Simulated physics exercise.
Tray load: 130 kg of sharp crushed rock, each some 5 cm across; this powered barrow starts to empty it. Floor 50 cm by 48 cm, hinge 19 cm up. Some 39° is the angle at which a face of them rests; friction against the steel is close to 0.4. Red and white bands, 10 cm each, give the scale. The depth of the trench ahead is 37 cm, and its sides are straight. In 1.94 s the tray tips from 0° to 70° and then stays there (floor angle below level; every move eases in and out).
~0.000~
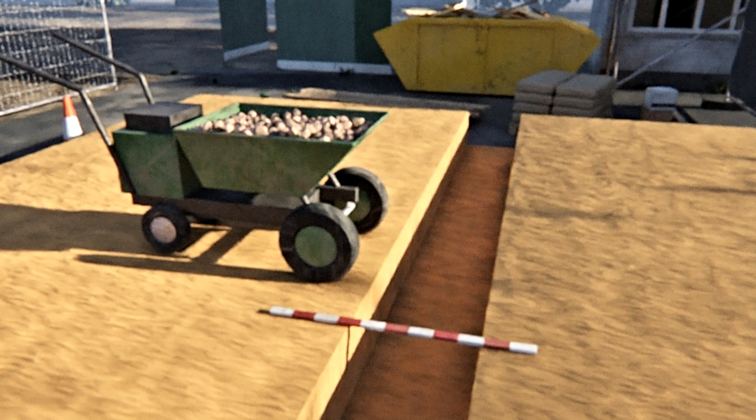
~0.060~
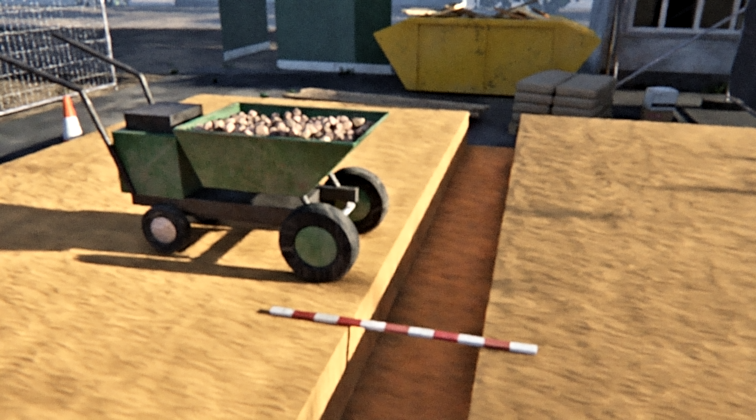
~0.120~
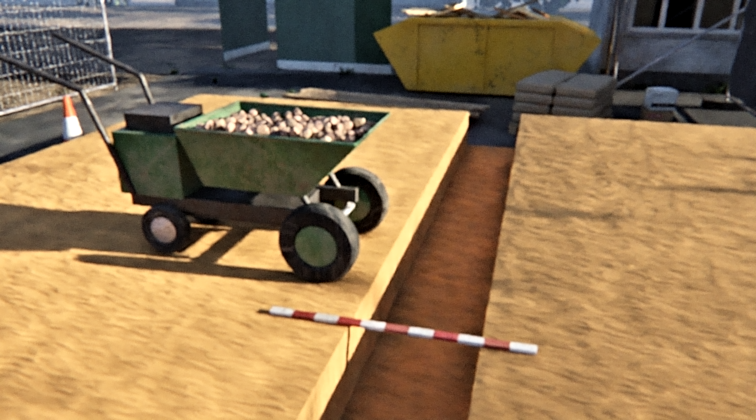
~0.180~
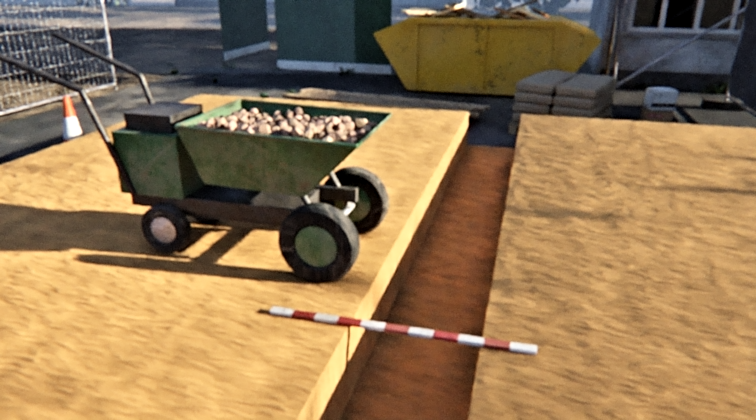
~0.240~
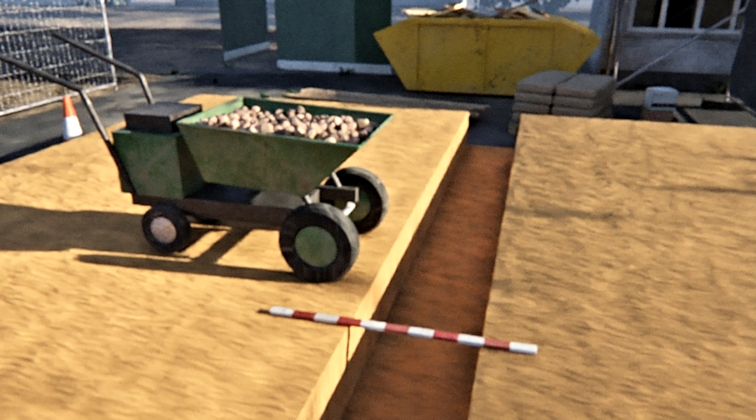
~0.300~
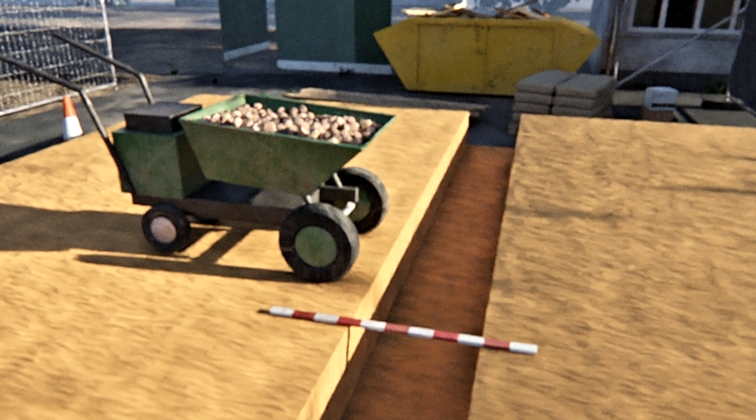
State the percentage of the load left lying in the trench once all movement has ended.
The share left there is about 90 per cent.
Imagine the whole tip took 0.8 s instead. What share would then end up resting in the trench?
Then roughly 75 percent.
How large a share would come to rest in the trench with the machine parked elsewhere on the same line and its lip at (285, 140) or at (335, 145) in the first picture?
I'd say some 100 per cent and some 100 per cent.
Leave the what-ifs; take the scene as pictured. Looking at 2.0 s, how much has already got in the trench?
Some 40 per cent of the load by that point.
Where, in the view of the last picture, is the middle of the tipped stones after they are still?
The resting stones are centred at roughly (461, 320).
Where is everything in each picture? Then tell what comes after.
In the first frame, the tray is at 0°, its lip at (353, 145); the top of the load is at (317, 124).
In the second frame, the tray is at 0°, its lip at (354, 145); the top of the load is at (318, 124); the stones move at 0.1 m/s on average.
The third frame shows lip at (355, 146), floor tilted 1°, highest stones at (305, 122); the stones move at 0.1 m/s on average.
In the fourth frame, the tray is at 2°, its lip at (357, 147); the top of the load is at (292, 120); the stones move at 0.2 m/s on average.
The fifth frame shows lip at (359, 148), floor tilted 3°, highest stones at (294, 119); the stones move at 0.2 m/s on average.
In the sixth frame, the tray is at 5°, its lip at (362, 149); the top of the load is at (260, 114); the stones move at 0.2 m/s on average.
After 1.5 s the floor is at 59°; 99 % in the tray, 1 % in the trench; the foremost stones are at (447, 236).
After 2.0 s the floor is at 70°; 58 % in the tray, 38 % in the trench, 4 % past the trench; the foremost stones are at (532, 285).
After 2.4 s the floor is at 70°; 27 % in the tray, 63 % in the trench, 10 % past the trench; the foremost stones are at (573, 277).
After 4.3 s the floor is at 70°; 0 % in the tray, 90 % in the trench, 10 % past the trench; the foremost stones are at (582, 276).
